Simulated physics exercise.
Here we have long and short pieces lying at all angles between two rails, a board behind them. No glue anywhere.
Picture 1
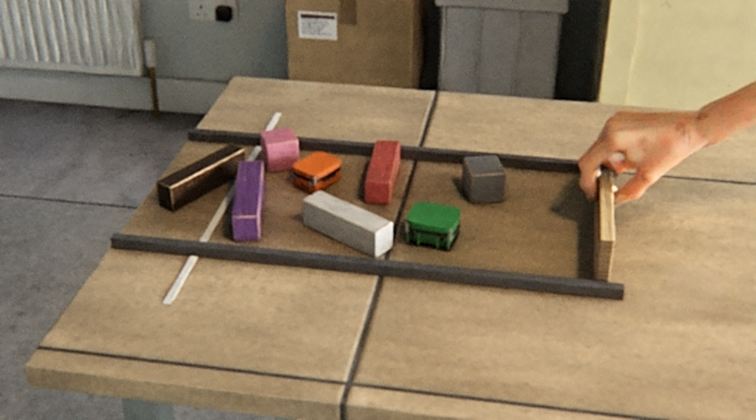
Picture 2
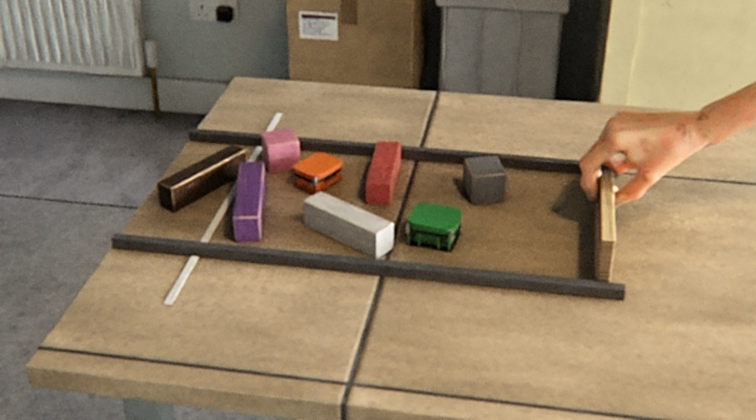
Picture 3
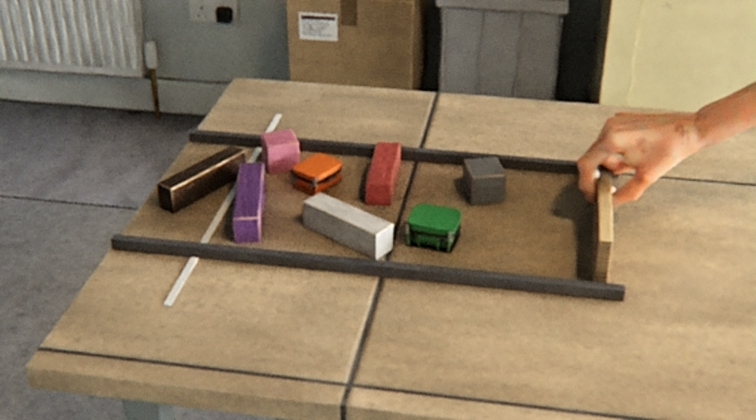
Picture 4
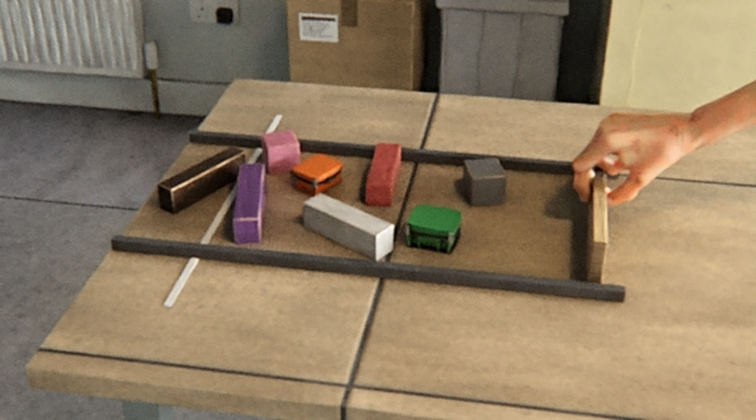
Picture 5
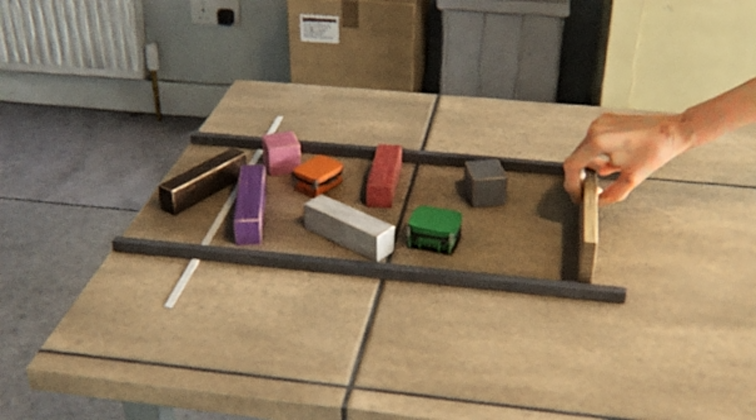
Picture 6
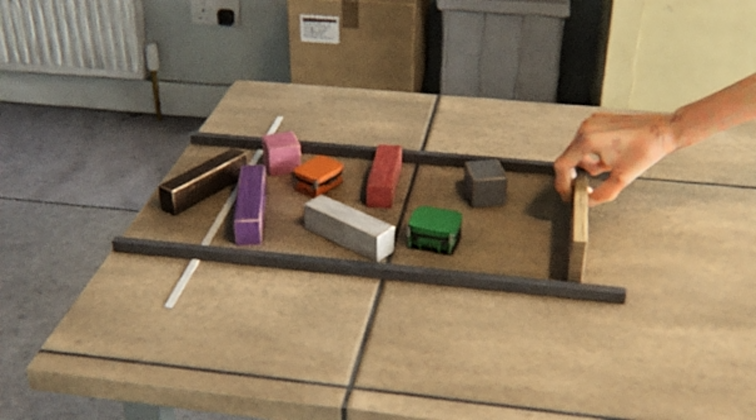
We see long and short coloured blocks lying at various angles between two dark rails on a table, while a hand at the right slides an upright wooden board slightly left, and the pieces stay almost still.
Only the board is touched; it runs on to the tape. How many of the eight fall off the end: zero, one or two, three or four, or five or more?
Here the number that fall off is one or two.
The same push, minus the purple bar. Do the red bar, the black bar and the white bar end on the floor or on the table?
The red bar holds on, the black bar falls, the white bar remains up.
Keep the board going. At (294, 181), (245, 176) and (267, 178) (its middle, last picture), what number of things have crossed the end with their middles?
Past the end: 0, 2 and 1.
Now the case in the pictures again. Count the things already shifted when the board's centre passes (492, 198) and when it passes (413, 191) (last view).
At the one place 1, at the other 4.
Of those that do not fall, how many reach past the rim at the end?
The number is 3.
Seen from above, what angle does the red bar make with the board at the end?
Near 0 degrees.
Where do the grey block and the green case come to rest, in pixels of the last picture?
Near (231, 159) and (201, 202).
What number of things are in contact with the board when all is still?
The number is 3.
Early on, none off yet; black bar at rest near (205, 180); purple bar at rest near (251, 204); pink block at rest near (281, 154).
A while later, none off yet; black bar at rest near (202, 180); purple bar travelled a little near (222, 201); pink block moving near (272, 152).
Finally, the number that fall off is one or two; lost, purple bar and black bar.
